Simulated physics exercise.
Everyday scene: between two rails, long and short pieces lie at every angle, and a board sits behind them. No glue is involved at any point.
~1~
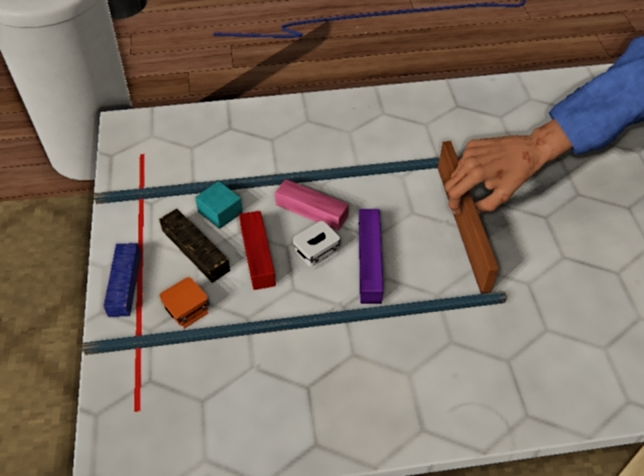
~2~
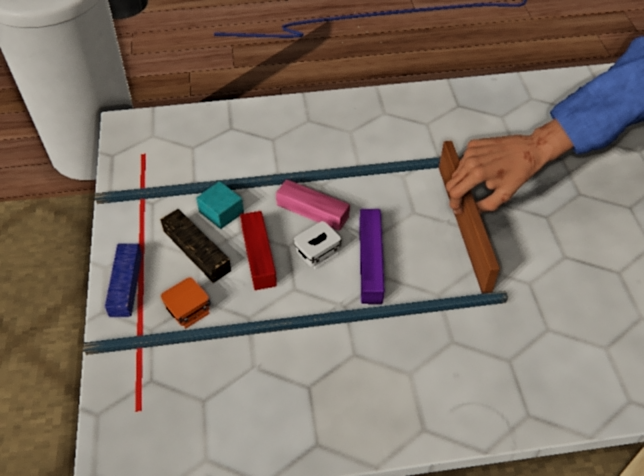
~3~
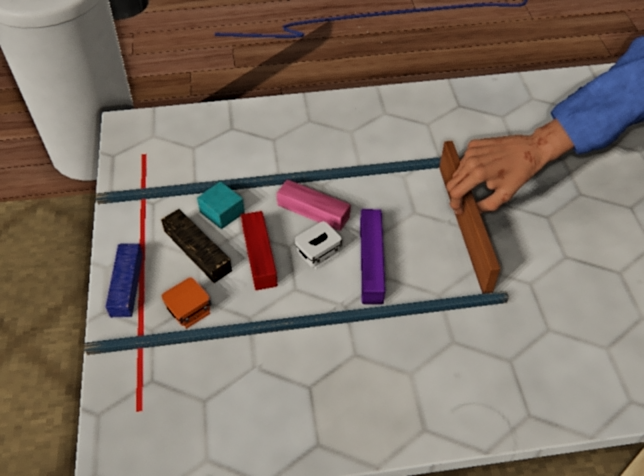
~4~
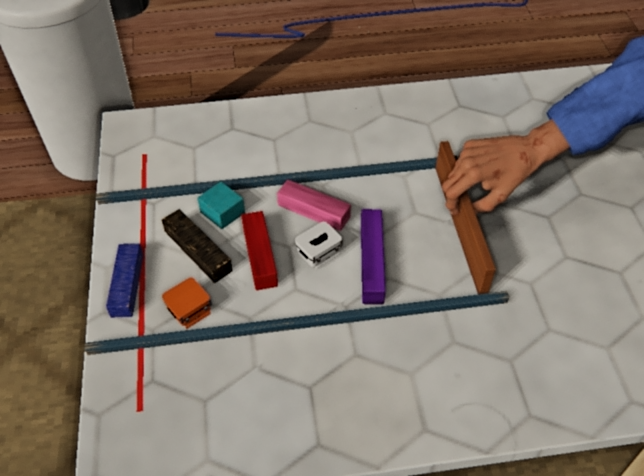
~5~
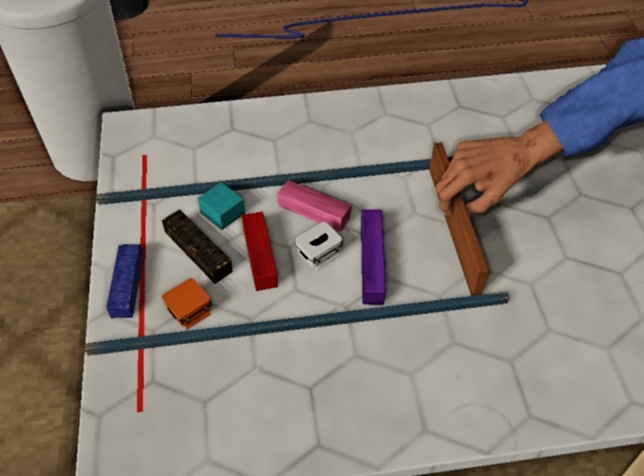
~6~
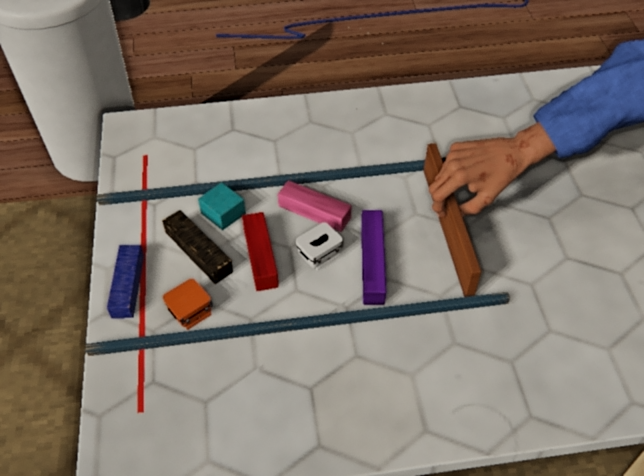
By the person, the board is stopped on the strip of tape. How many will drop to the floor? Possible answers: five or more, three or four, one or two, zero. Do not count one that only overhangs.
Three or four of them.
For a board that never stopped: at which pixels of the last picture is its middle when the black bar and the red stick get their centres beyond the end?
When the black bar crosses, the middle is near (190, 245); when the red stick crosses, near (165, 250).
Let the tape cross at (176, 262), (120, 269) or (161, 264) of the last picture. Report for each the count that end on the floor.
The counts would be 2, 6 and 4.
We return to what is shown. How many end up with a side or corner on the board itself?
The count in contact is 1.
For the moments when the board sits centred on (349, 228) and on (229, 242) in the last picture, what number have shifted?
That gives 3 for the first and 8 for the second.
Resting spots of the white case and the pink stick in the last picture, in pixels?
First (99, 273), then (106, 226).
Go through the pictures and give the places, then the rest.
In the first frame, blue bar (123, 279); orange case (185, 304); black bar (194, 245); board (465, 214); tape (140, 265).
In the second frame, orange case (186, 303); white case (317, 246).
In the third frame, black bar (196, 245); red stick (259, 250).
In the fourth frame, blue bar (126, 280); turquoise block (221, 205).
In the fifth frame, orange case (188, 304); purple stick (373, 256).
In the sixth frame, blue bar (126, 281); orange case (188, 305); black bar (197, 246); board (450, 217); tape (143, 266).
Soon after, none off yet; blue bar at rest near (126, 281); orange case at rest near (188, 305); black bar at rest near (197, 246).
After that, none off yet; blue bar at rest near (126, 281); orange case moving near (180, 309); black bar displaced a little near (172, 251).
And then, none off yet; blue bar tilting well over near (70, 306); orange case displaced about its own width near (151, 319); black bar displaced about its own width near (93, 264).
In the end, the number that fall off is three or four; gone, red stick, turquoise block, black bar and blue bar.
